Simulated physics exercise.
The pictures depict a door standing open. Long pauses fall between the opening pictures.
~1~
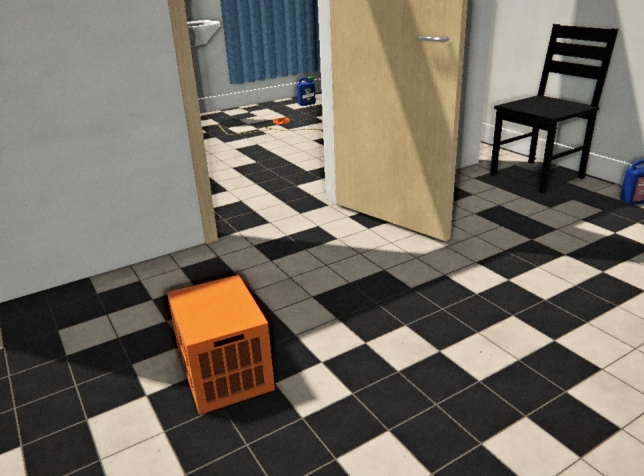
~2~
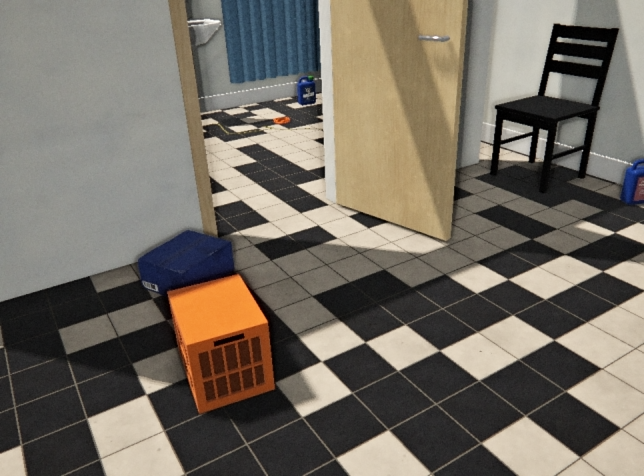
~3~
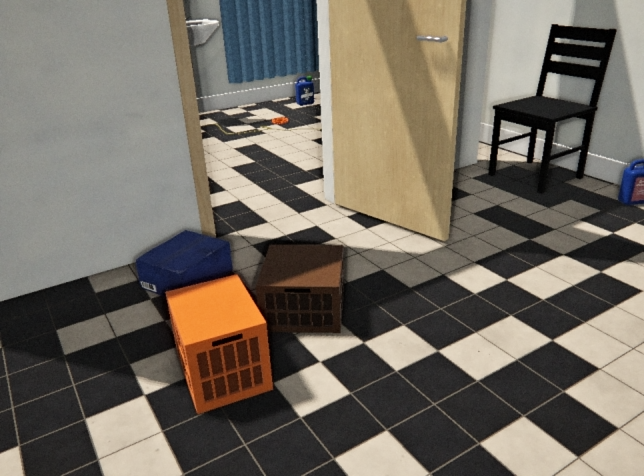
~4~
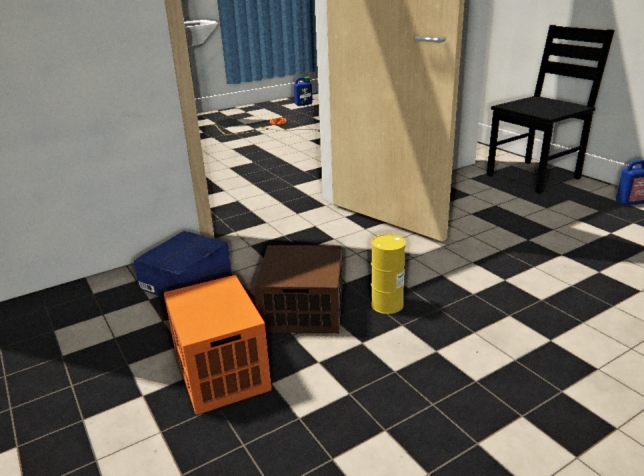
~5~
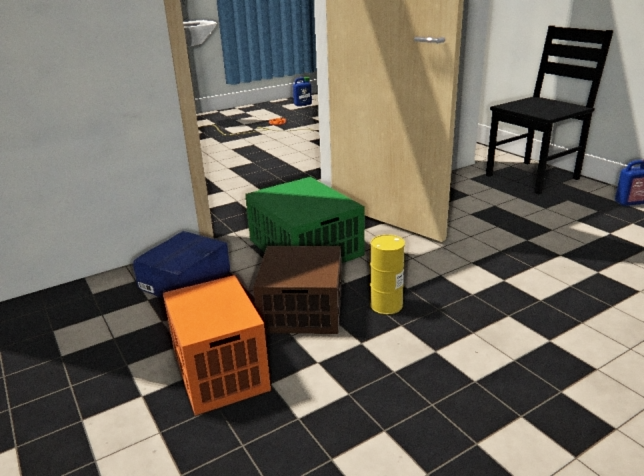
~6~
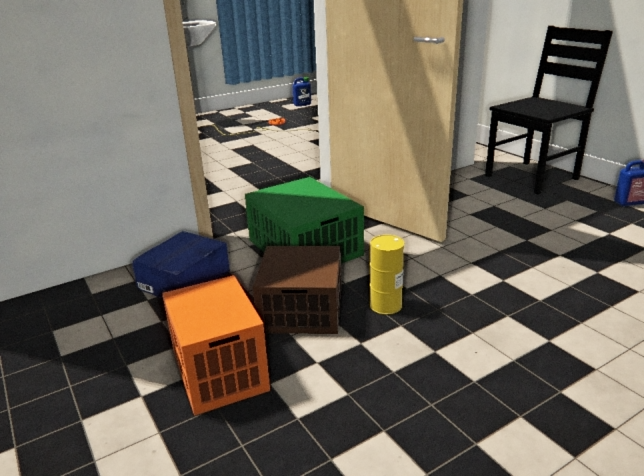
To begin with, an orange crate sits on a checkered floor near a wide-open door, with a black chair to the right. A blue box appears behind the crate, then a brown crate and a yellow canister to the right. Finally, a green chest appears behind them, while the door stays still.
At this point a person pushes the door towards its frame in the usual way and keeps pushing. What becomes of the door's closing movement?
The way is obstructed.
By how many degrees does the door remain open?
Roughly 70 degrees open.
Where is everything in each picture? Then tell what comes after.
In the first picture, door wide open and still.
In the second picture, door wide open and still; blue box (188, 265).
In the third picture, door wide open and still; orange crate (218, 340).
In the fourth picture, door wide open and still; brown crate (302, 287); blue box (184, 266).
In the fifth picture, door wide open and still; yellow canister (387, 275); orange crate (216, 341).
In the sixth picture, door wide open and still; green chest (303, 224); brown crate (300, 288).
Then, 0.40 s later than the last frame, open by 98°.
Then, 0.70 s later than the last frame, open by 87°.
Then, 0.90 s later than the last frame, open by 79°.
Then, 1.10 s later than the last frame, open by 71°.
When it is over, open by 70°; all 5 as before. End places, in pixels of the last picture, green chest near (300, 224).
